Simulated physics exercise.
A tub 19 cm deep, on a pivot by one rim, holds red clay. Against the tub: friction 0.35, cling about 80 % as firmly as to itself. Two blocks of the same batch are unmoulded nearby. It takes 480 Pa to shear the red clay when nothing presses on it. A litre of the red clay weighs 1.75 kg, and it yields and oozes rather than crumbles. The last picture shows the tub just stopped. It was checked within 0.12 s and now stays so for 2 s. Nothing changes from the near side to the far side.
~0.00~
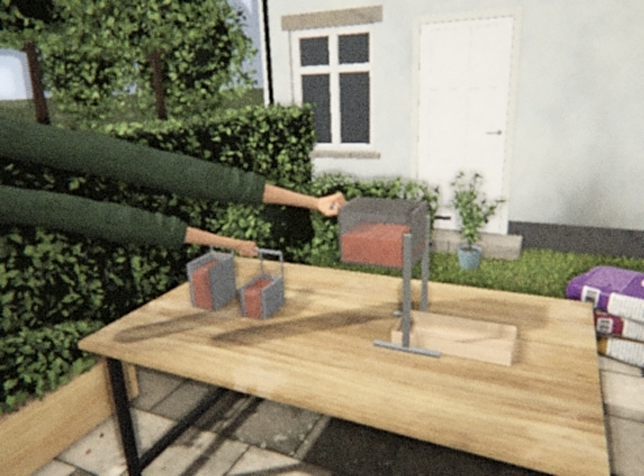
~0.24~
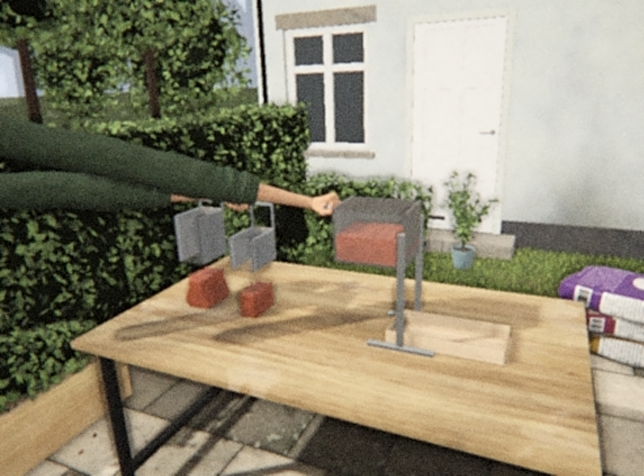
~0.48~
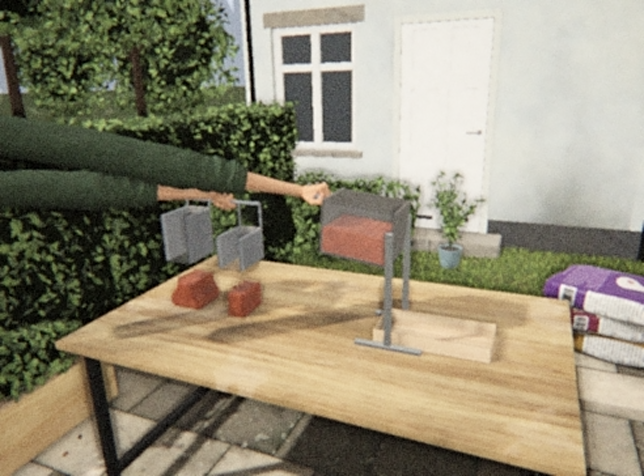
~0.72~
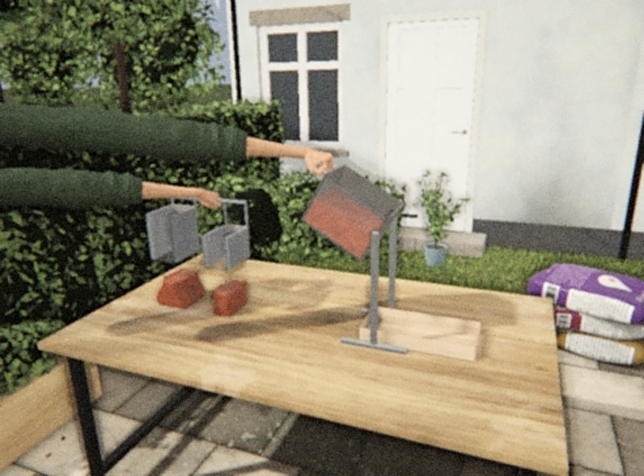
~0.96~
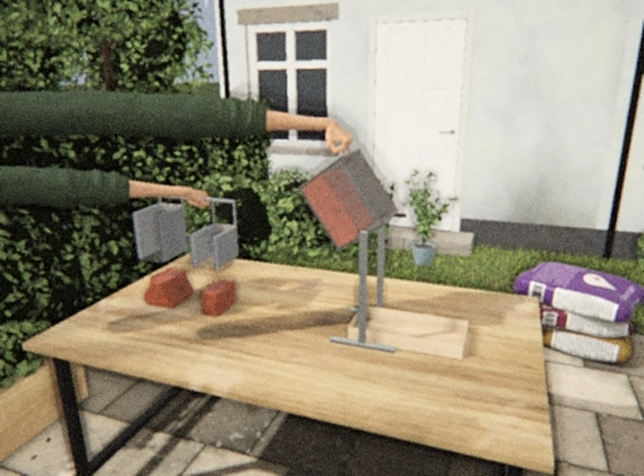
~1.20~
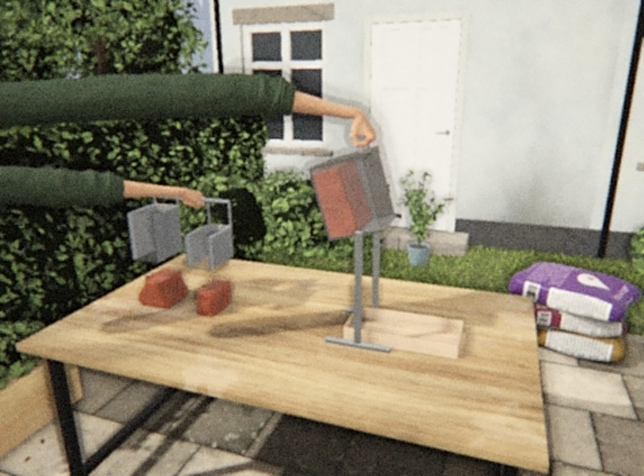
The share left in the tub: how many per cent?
The share left in the tub is near 100 %.
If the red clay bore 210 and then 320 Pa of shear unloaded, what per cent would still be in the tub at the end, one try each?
In that order: 90 %, 100 %.
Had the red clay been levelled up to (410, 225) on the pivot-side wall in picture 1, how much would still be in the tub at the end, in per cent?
It would be near 75 %.
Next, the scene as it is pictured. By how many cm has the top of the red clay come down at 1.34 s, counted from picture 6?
Some 2 cm.
By 1.34 s, the tub is at 74 degrees and holds 100 %.
By 1.51 s, the tub is at 74 degrees and holds 100 %.
By 1.68 s, the tub is at 74 degrees and holds 100 %.
By 1.85 s, the tub is at 74 degrees and holds 100 %.
By 3.20 s, at the end, the tub is at 74 degrees and holds 100 %.
